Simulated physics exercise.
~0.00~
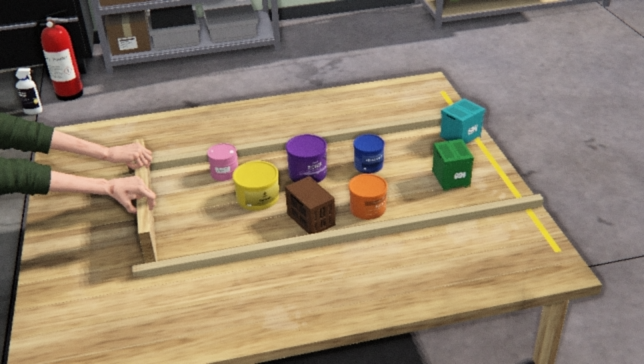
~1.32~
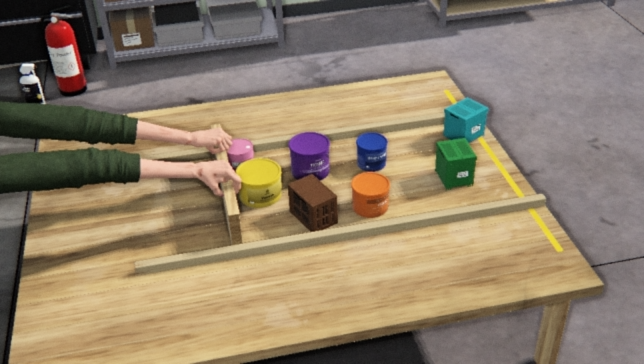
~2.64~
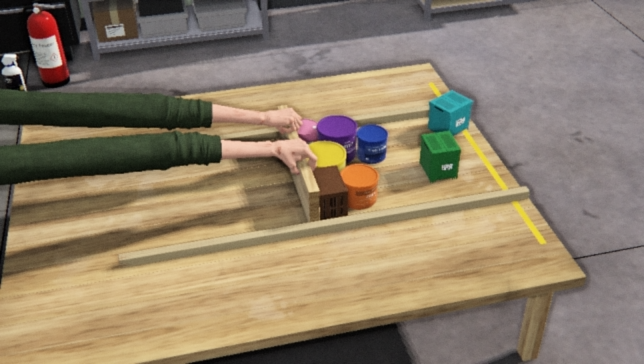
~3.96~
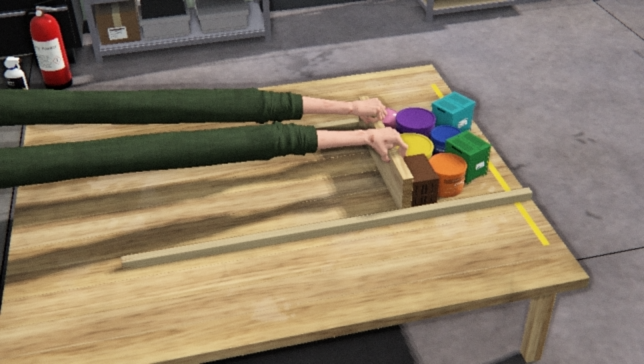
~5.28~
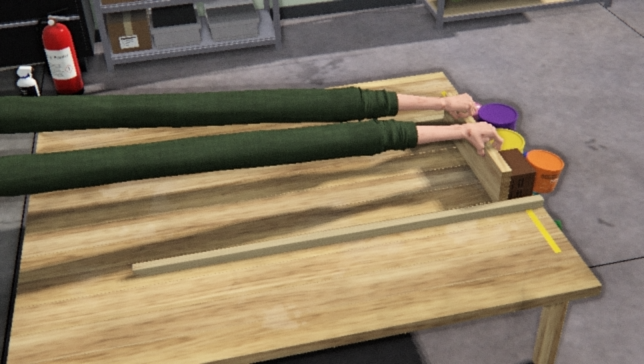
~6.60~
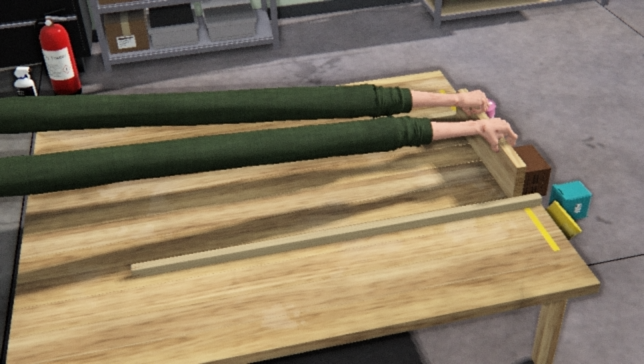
A wooden plank, pushed rightward by two hands between rails on a table, gathered pails, a pink canister and a brown crate, then shoved them into two totes near the yellow tape, until most of the items went over the far edge.
